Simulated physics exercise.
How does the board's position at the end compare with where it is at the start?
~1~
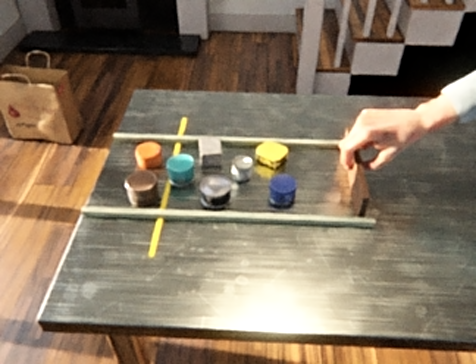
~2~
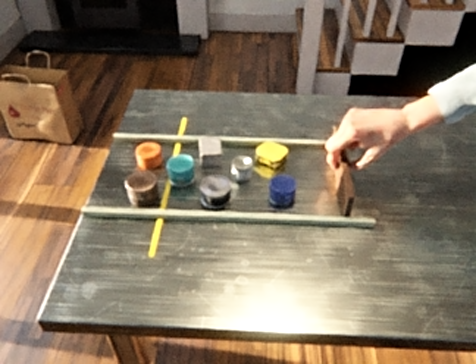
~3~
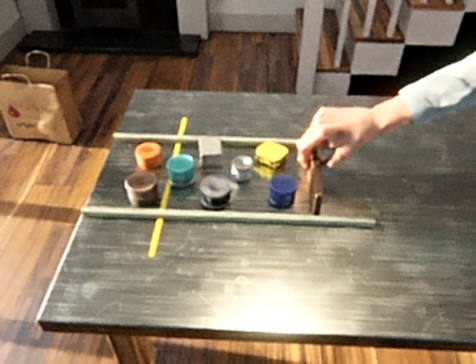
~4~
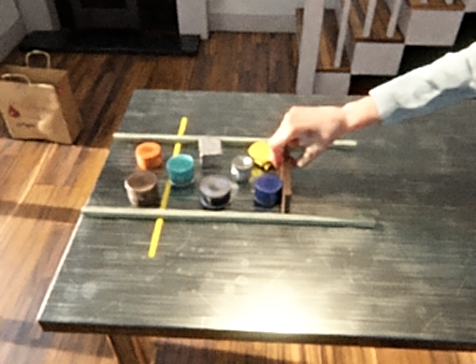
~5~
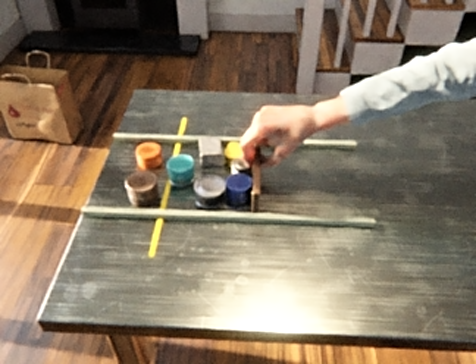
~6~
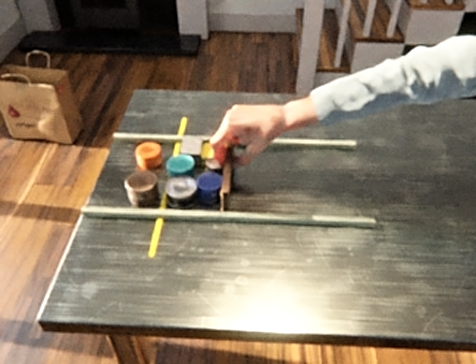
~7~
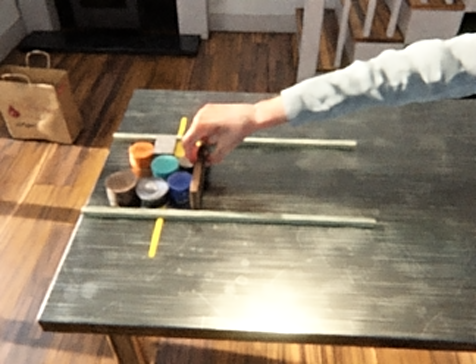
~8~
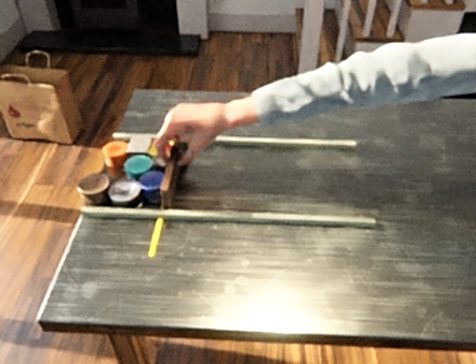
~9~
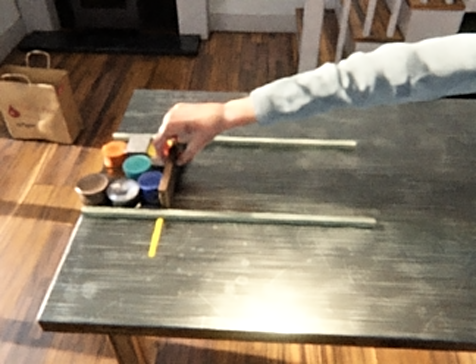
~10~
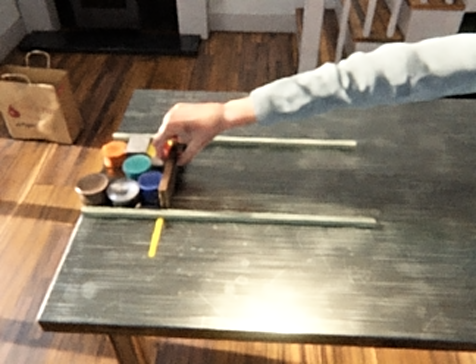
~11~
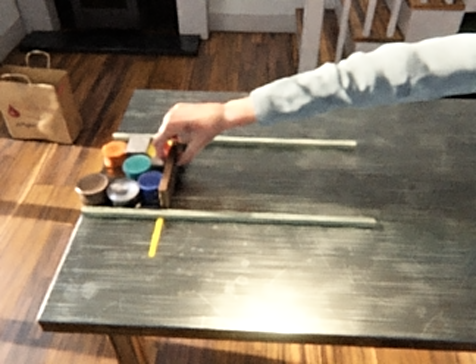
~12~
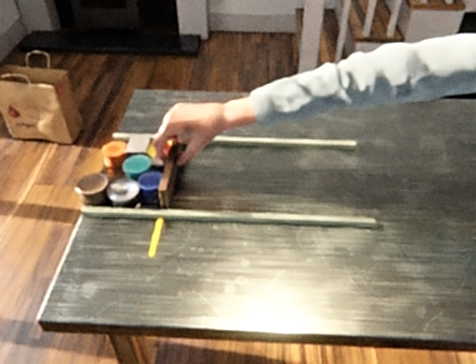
At the start the board stands near the right end of the rods, clear of the pots and tins. By the end it is far to the left, around the yellow tape and up against the bunched group.
On a dark wooden table, small pots and tins sit between two pale rods, with a strip of yellow tape crossing beneath them near the left side. A hand holds a small upright board at the right and slides it left across the empty surface. The board reaches the blue pot and yellow case first, then gathers the dark pot and the others into a tight cluster. The hand keeps pushing until the whole group is crowded near the table's left edge. There the board stops around the tape and the hand stays on it, with nothing having fallen off.
